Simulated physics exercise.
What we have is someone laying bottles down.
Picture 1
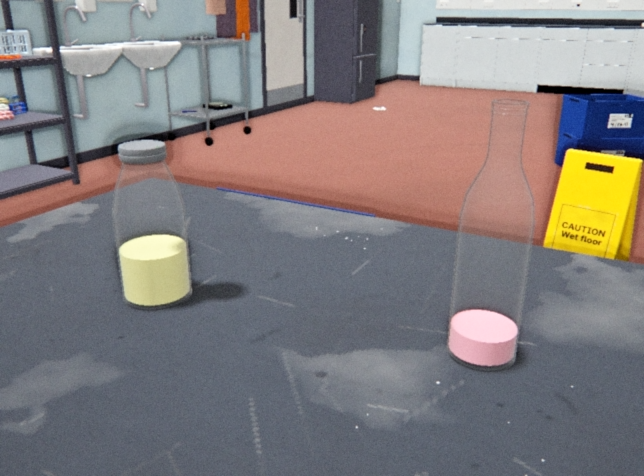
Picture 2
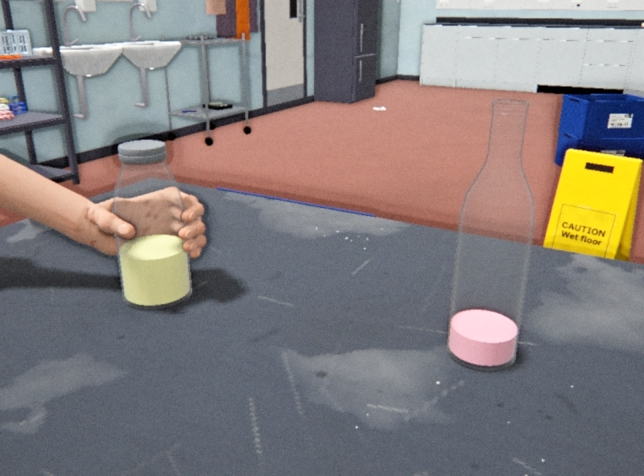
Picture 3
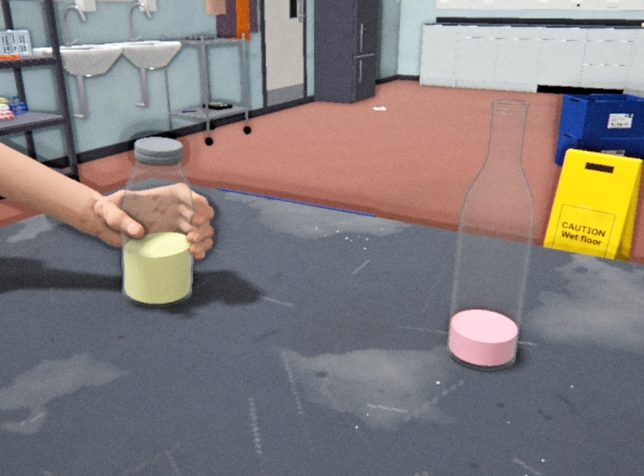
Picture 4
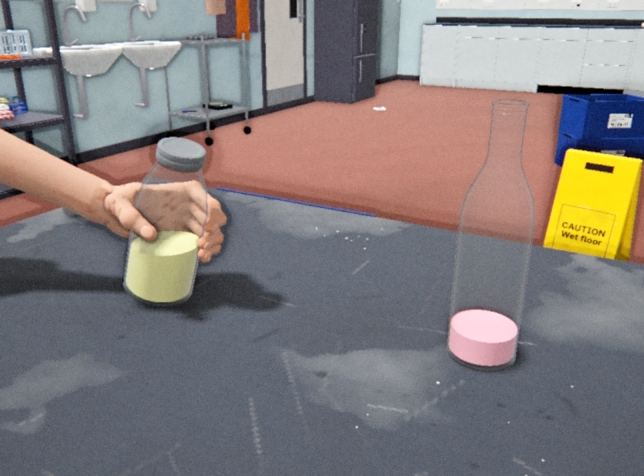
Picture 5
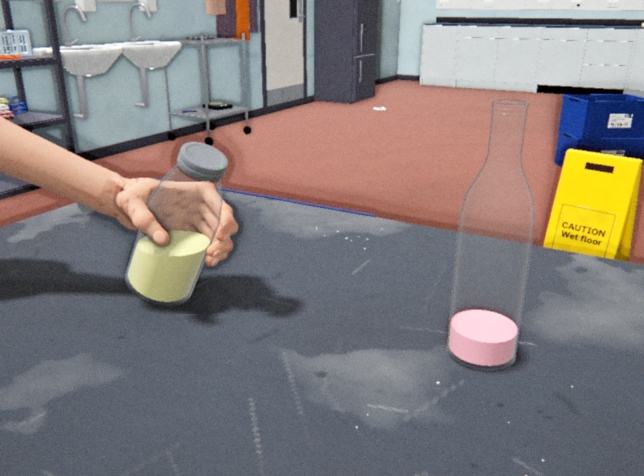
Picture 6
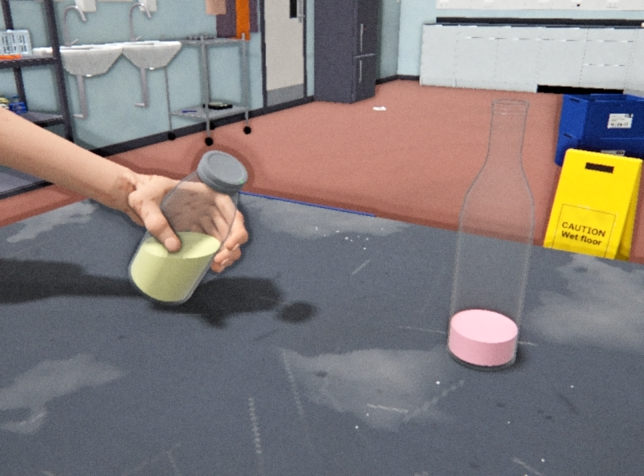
A hand came in from the left, gripped the capped bottle of pale yellow liquid and leaned it steadily over to the right, while the taller bottle with a little pink liquid stood still.
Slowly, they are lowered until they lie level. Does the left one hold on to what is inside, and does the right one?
Left bottle: Yes; right bottle: Yes.
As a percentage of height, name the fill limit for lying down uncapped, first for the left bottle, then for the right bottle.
Around 16 percent, then around 20 percent.
Next, the left bottle is nearly down; left bottle, dry at the neck.
After that, the left bottle lies flat; left bottle, dry at the neck.
Finally, both lie flat; left bottle, dry at the neck; right bottle, dry at the neck.
